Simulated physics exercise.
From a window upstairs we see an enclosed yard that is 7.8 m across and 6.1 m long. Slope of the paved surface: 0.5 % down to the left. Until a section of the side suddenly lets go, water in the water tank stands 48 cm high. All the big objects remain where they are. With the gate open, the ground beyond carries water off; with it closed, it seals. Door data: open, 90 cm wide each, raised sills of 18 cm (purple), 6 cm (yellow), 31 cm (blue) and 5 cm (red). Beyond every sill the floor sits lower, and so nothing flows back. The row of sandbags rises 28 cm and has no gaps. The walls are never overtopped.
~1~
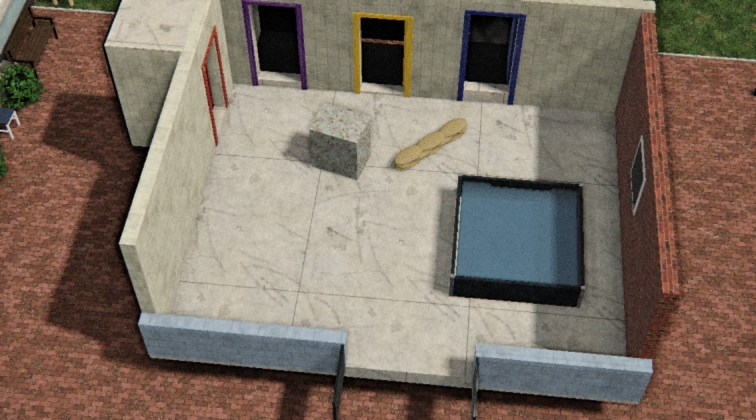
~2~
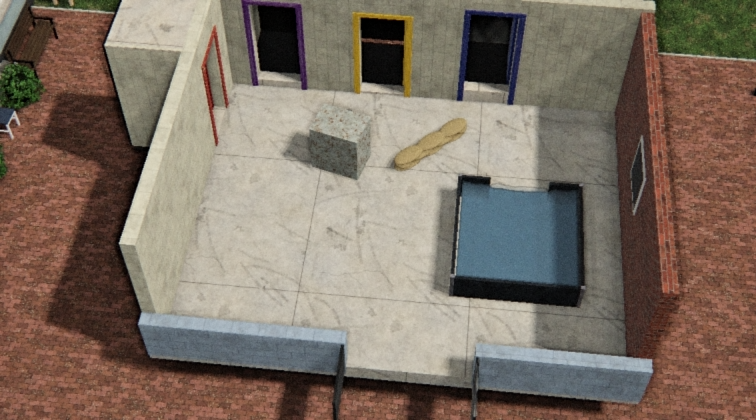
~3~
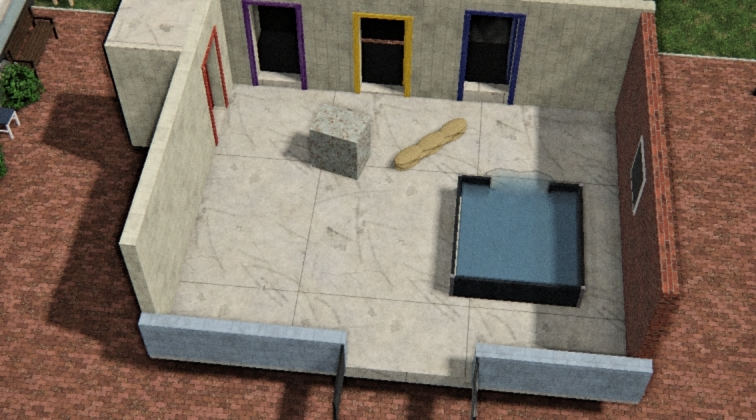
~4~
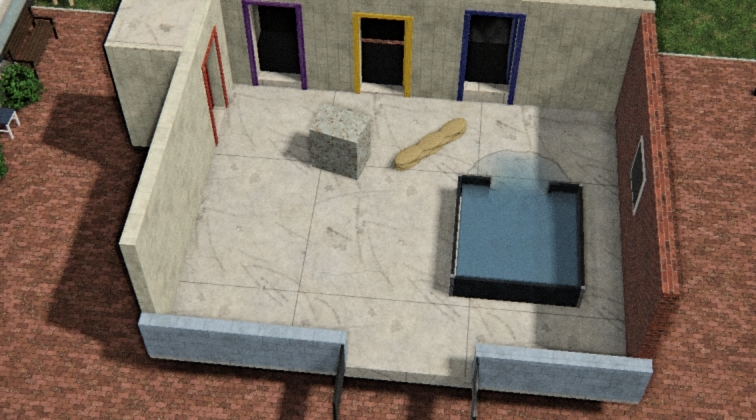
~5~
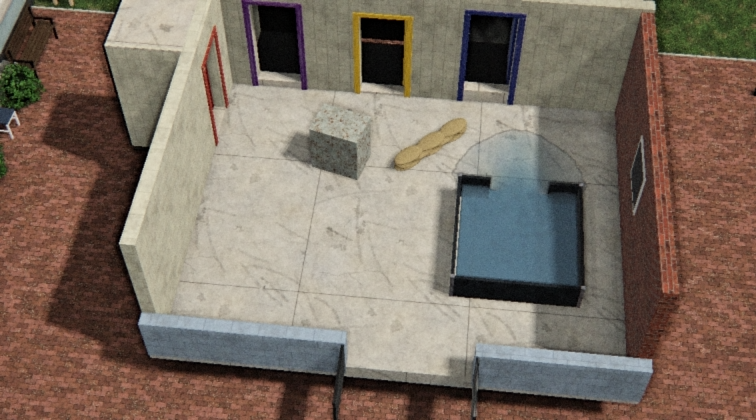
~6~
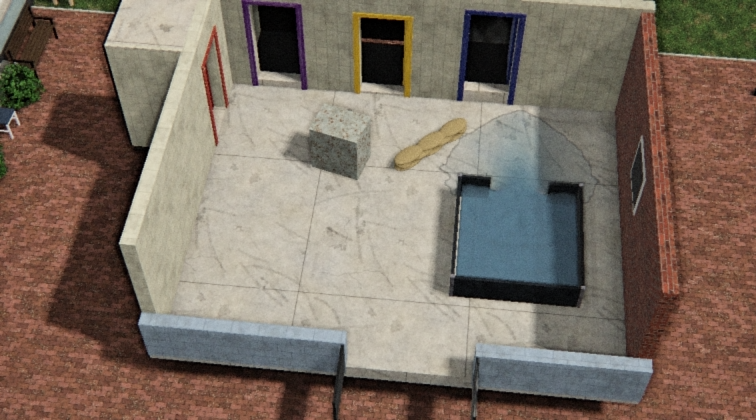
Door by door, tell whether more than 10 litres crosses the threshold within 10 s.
Purple door - no, yellow door - no, blue door - no, red door - yes.
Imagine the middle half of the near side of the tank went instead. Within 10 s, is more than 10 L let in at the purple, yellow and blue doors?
Then: Purple not over, yellow under, blue under.
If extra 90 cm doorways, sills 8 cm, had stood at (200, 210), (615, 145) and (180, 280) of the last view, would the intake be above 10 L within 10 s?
Check each in turn: The first fails, the second succeeds, the third fails.
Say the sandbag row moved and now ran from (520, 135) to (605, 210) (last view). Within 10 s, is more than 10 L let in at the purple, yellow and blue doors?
In that case purple gets no more than allowed, yellow gets more than allowed, blue gets no more than allowed.
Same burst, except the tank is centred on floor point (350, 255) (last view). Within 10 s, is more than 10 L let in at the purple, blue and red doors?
At the purple door the limit is not exceeded, at the blue door not exceeded, at the red door surpassed.
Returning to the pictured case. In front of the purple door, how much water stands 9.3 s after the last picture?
7.0 cm or so.
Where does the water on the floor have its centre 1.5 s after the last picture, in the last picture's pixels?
(517, 208).
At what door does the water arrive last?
The red door is last.
Then, 0.7 s after the last picture water covers 15 % of the floor and is deepest (26 cm) near (520, 193); purple door not reached, yellow door not reached, blue door 23 cm at the sill, 0 L in, red door not reached.
Then, 1.5 s after the last picture water covers 20 % of the floor and is deepest (30 cm) near (595, 116); purple door not reached, yellow door 3 cm at the sill, 0 L in, blue door 26 cm at the sill, 0 L in, red door not reached.
Then, 2.8 s after the last picture water covers 35 % of the floor and is deepest (22 cm) near (604, 116); purple door 2 cm at the sill, 0 L in, yellow door 5 cm at the sill, 0 L in, blue door 17 cm at the sill, 0 L in, red door not reached.
Then, 5.3 s after the last picture water covers 50 % of the floor and is deepest (17 cm) near (614, 369); purple door 4 cm at the sill, 0 L in, yellow door 4 cm at the sill, 0 L in, blue door 15 cm at the sill, 0 L in, red door 9 cm at the sill, 18 L in.
Then, 9.3 s after the last picture water covers 90 % of the floor and is deepest (10 cm) near (603, 377); purple door 7 cm at the sill, 0 L in, yellow door 3 cm at the sill, 0 L in, blue door 10 cm at the sill, 0 L in, red door 8 cm at the sill, 57 L in.
